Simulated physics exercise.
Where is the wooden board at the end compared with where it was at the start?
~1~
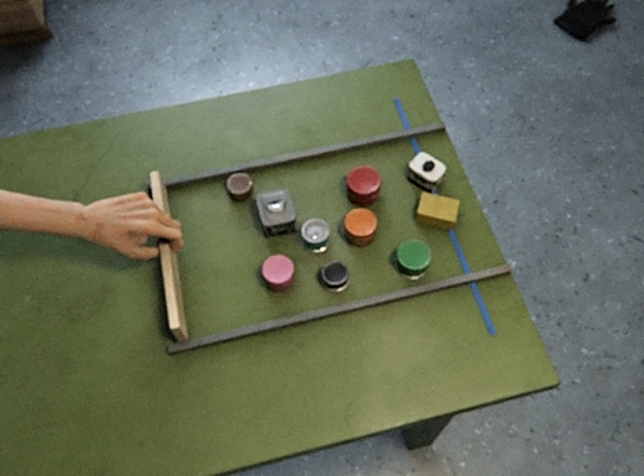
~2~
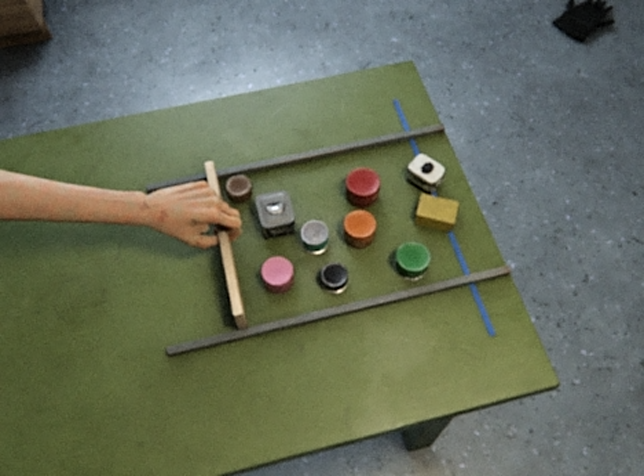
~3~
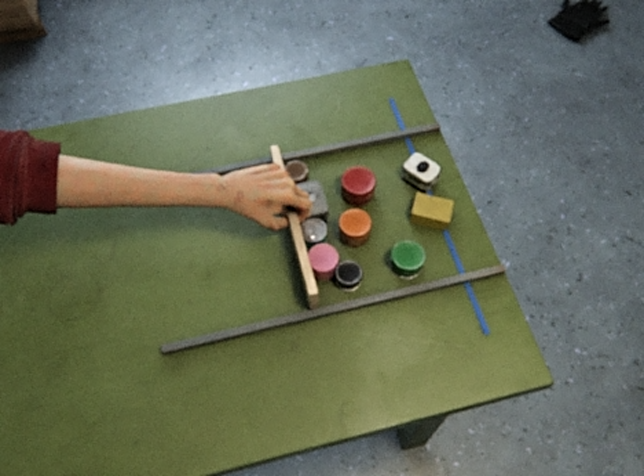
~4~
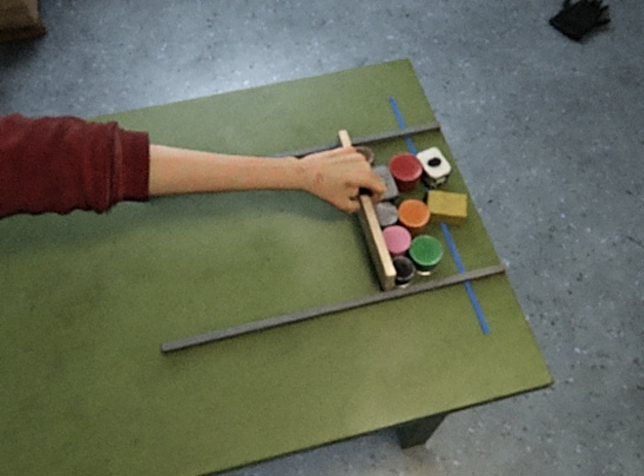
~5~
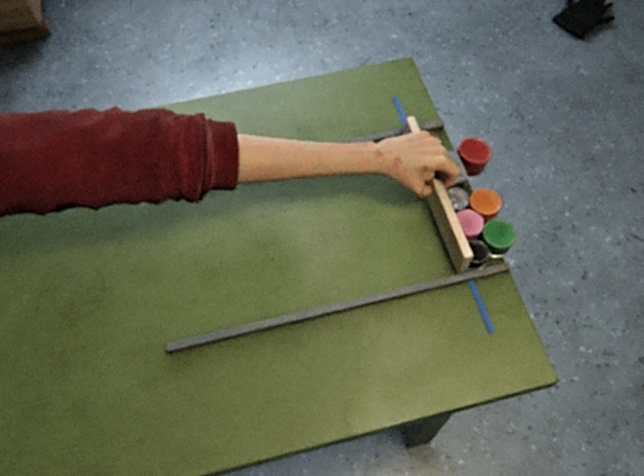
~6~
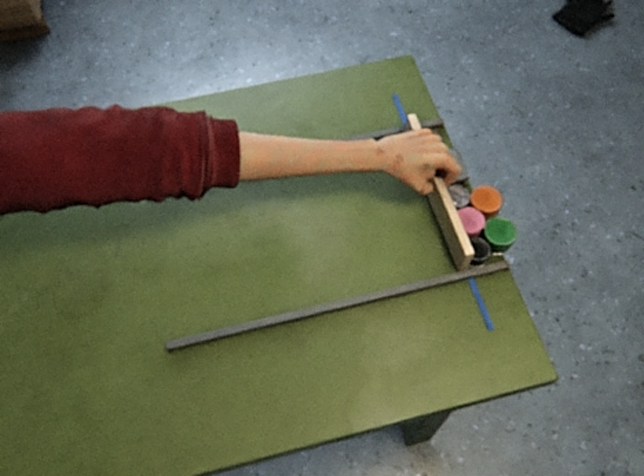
It started near the left ends of the two rails, well away from the blue tape. By the end it was over by the blue tape, near the right edge of the table.
